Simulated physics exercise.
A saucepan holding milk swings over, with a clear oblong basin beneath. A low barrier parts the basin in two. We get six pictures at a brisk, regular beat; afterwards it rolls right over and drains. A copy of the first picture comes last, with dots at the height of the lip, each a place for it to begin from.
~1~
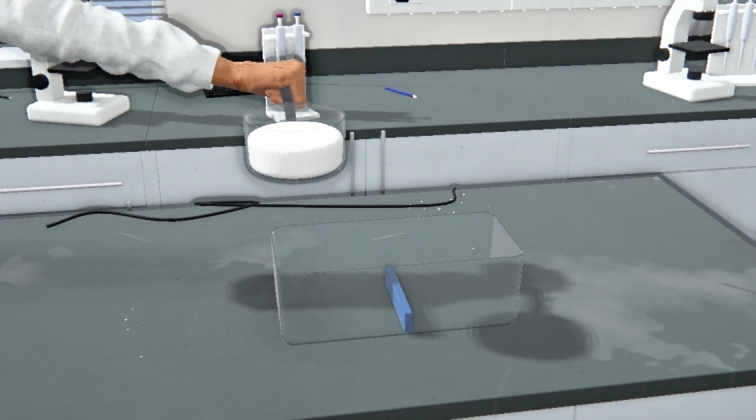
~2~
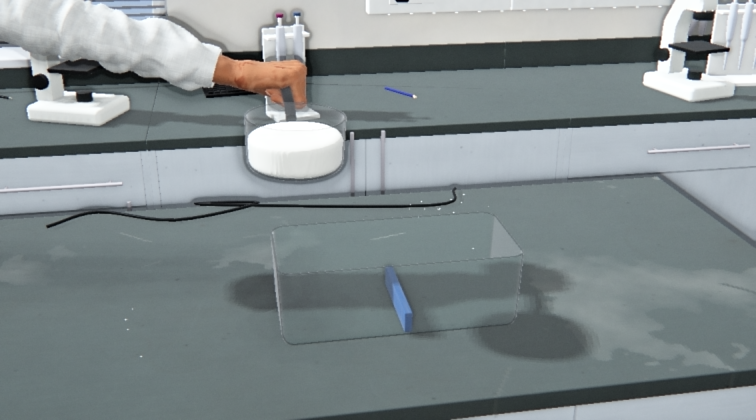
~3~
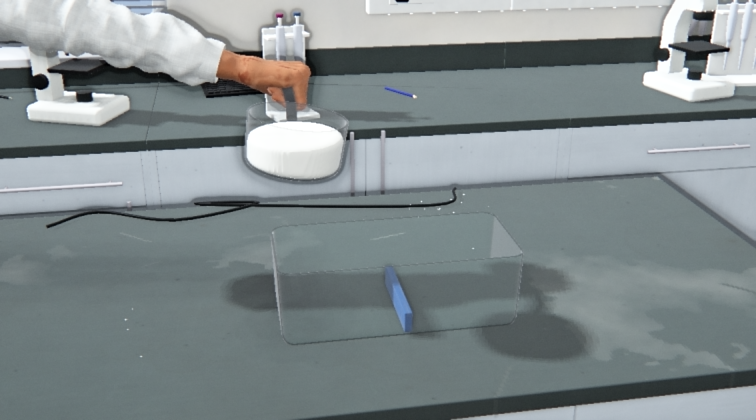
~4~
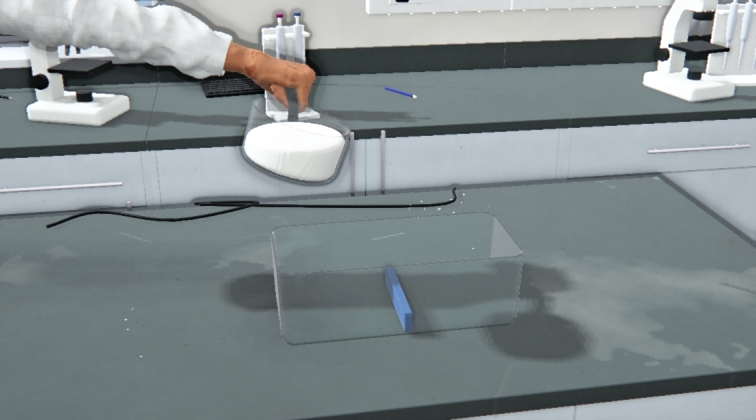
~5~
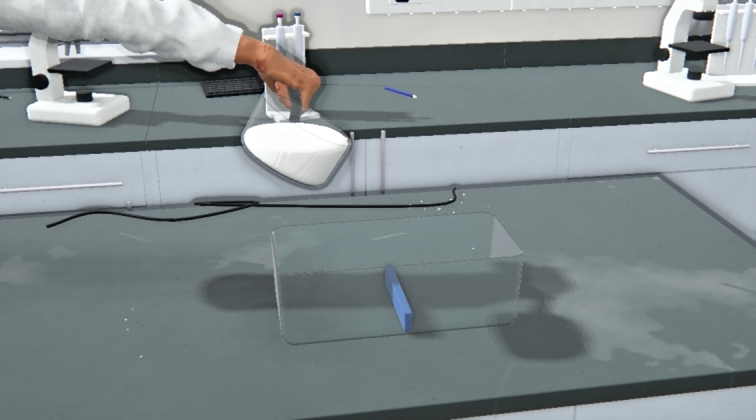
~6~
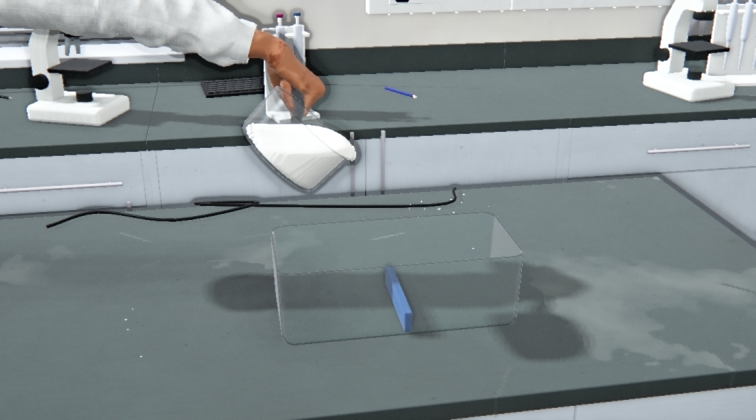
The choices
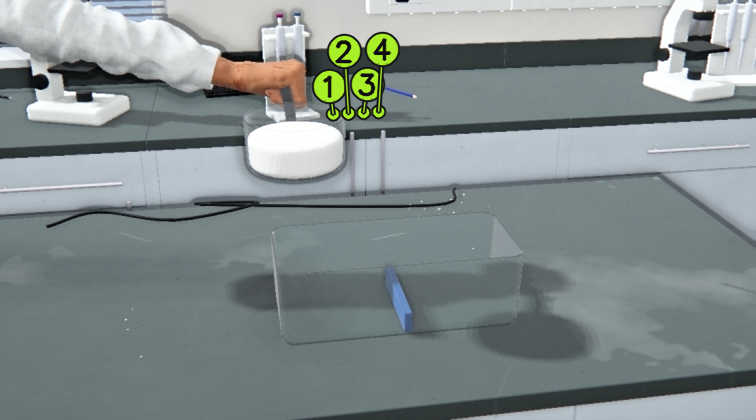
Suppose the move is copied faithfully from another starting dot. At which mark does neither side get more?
It is 3.
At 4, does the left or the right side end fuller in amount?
More ends on the right.
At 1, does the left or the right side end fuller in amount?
More ends on the left.
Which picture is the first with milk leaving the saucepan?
In picture 6.
On the marked copy, 1 at (333, 114); 2 at (348, 113); 3 at (363, 112); 4 at (378, 111).
With 1, about 89 % ends left of the wall and 8 % right of it; 3 % is lost outside.
With 2, about 71 % ends left of the wall and 26 % right of it; 3 % is lost outside.
With 3, about 48 % ends left of the wall and 50 % right of it.
With 4, about 26 % ends left of the wall and 73 % right of it.
